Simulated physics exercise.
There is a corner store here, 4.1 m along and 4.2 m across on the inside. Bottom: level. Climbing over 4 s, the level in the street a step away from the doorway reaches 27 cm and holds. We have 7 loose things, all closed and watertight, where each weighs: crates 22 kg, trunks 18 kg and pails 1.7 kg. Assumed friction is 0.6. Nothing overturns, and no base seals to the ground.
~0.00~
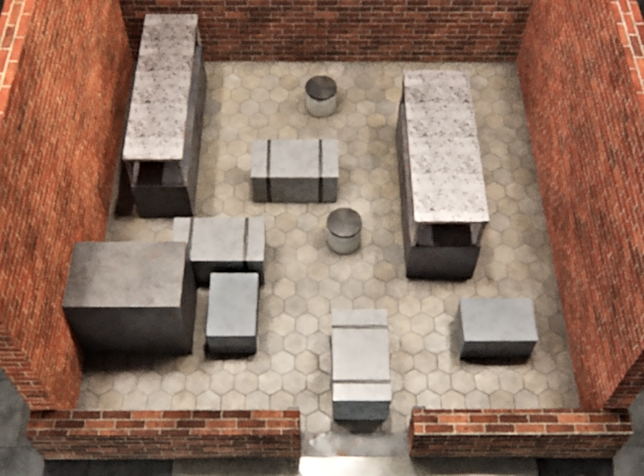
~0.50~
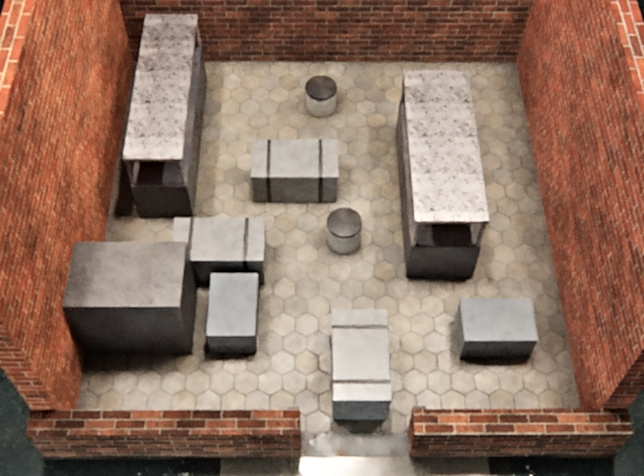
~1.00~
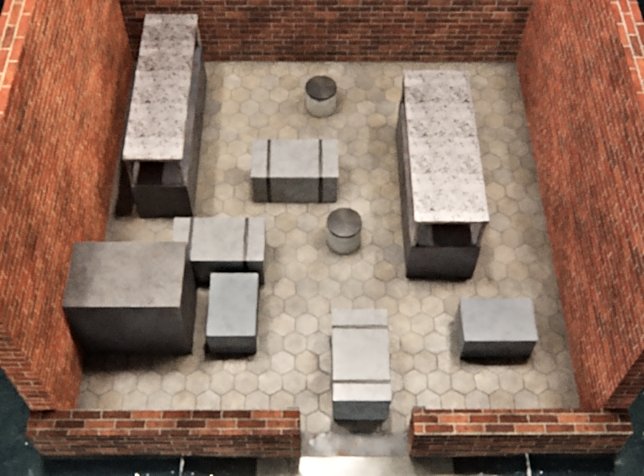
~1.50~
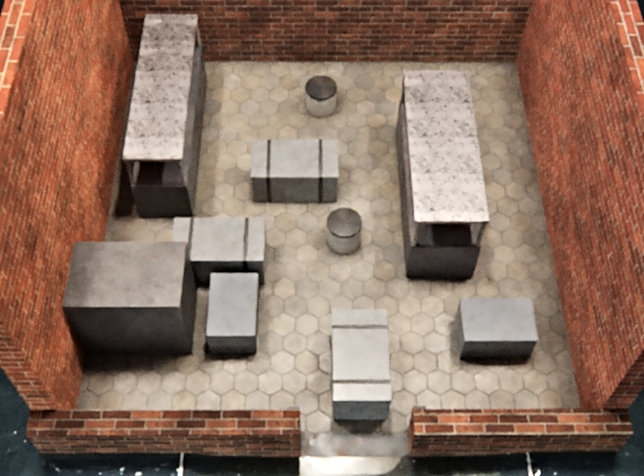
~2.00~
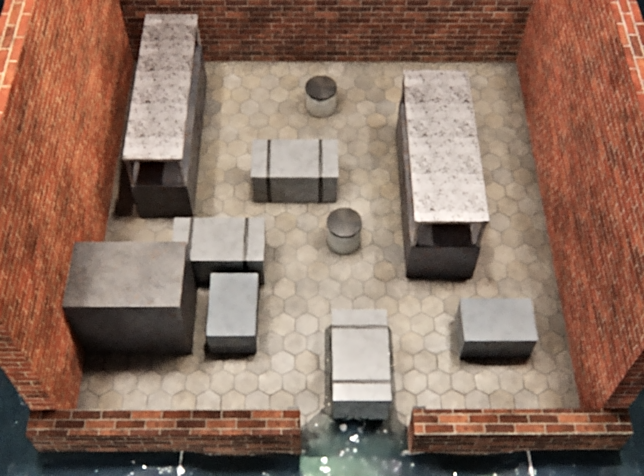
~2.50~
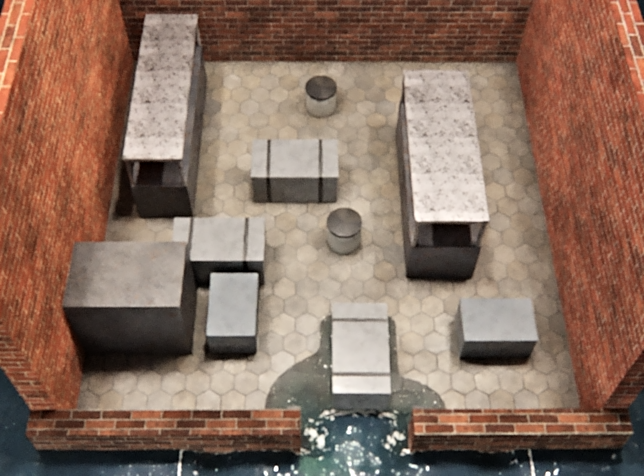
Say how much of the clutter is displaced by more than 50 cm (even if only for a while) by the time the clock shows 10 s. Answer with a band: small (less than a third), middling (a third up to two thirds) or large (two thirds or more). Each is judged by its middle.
Middling.
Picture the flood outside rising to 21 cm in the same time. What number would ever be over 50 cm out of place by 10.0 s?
Under that setup the answer is 4.
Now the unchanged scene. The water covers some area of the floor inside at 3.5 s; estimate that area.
I'd put it close to 3.5 m2.
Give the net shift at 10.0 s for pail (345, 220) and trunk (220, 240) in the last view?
In that order: 200 cm, 30 cm.
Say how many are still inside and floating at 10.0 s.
By my count, 5.
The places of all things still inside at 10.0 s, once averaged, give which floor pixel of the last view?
Near (328, 184).
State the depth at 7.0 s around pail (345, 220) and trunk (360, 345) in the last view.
Roughly 9 and 9 cm.
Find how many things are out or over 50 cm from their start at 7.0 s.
3 of them.
After 3.5 s 1 of 7 are over 50 cm from their spots; 0 afloat.
After 4.5 s 1 of 7 are over 50 cm from their spots; 0 afloat.
After 7.0 s 3 of 7 are over 50 cm from their spots; 4 afloat.
After 10.0 s 4 of 7 are over 50 cm from their spots, and 4 have been at some point; 5 afloat.
